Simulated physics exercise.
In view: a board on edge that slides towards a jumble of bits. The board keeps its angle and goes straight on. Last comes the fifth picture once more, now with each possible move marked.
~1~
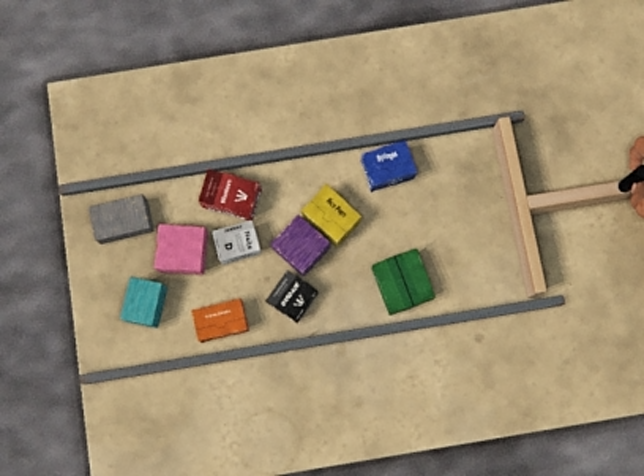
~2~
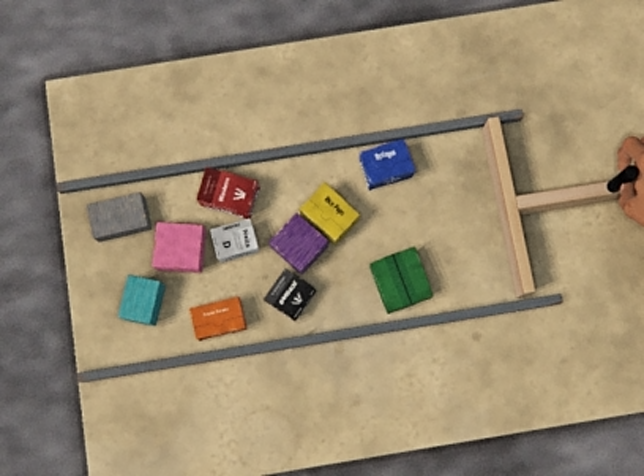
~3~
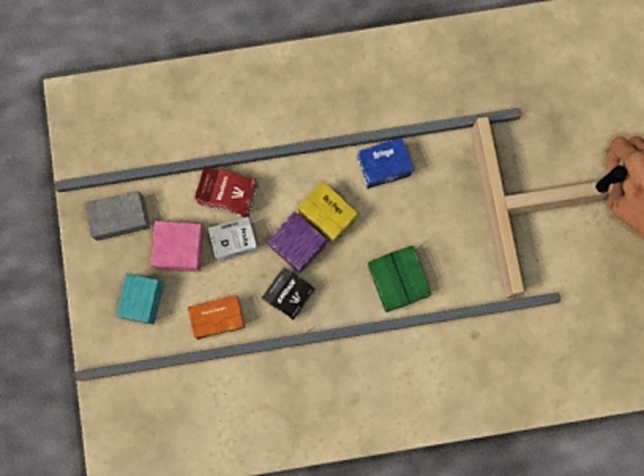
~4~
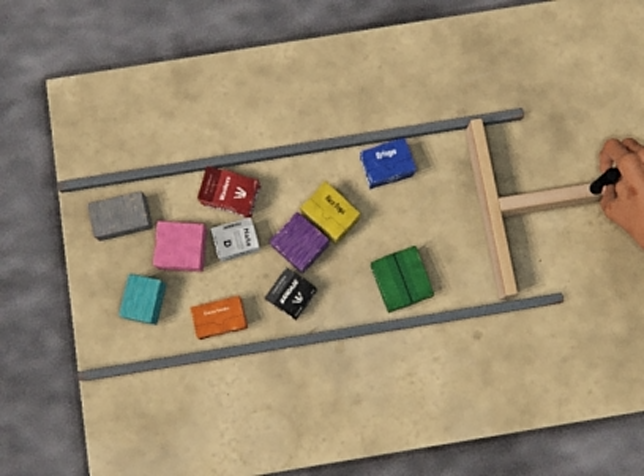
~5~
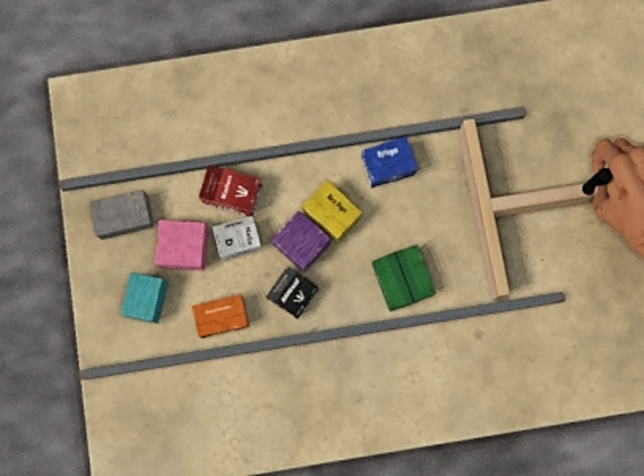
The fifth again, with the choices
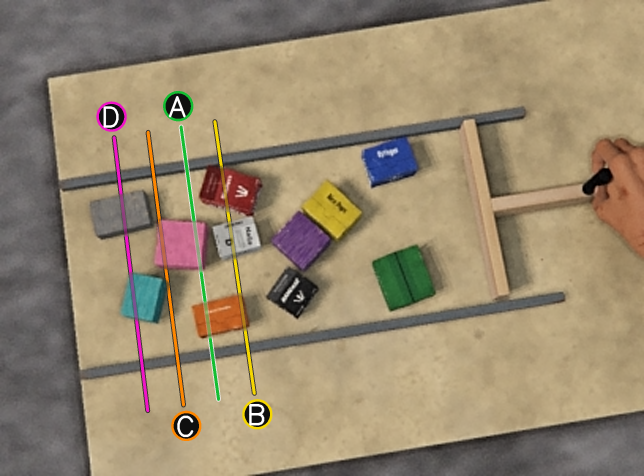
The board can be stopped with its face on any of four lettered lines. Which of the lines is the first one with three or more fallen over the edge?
At C, and not before.
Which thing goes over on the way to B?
The grey block goes over.
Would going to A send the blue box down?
By then, no.
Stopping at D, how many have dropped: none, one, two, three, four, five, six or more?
In all, six or more.
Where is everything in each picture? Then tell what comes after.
Green box (403, 283); orange box (221, 321); turquoise block (145, 303), in the first frame.
Board (512, 203); pink block (180, 248), in the second frame.
Board (500, 203); white box (233, 240), in the third frame.
Board (494, 205); grey block (120, 216), in the fourth frame.
Board (486, 205); blue box (389, 163); purple block (302, 242); green box (403, 279), in the fifth frame.
On the marked copy, A at (199, 259); B at (234, 254); C at (165, 265); D at (130, 270).
Taking C. A third of the way, board (370, 224); blue box (328, 168); green box (349, 285).
Two thirds of the way, board (254, 243); grey block (76, 218); turquoise block (113, 301).
When it is over, board (163, 257); turquoise block over the edge; orange box over the edge; four fallen.
As for the rest, A drops only two; B drops only one; D drops seven, but is farther than needed.
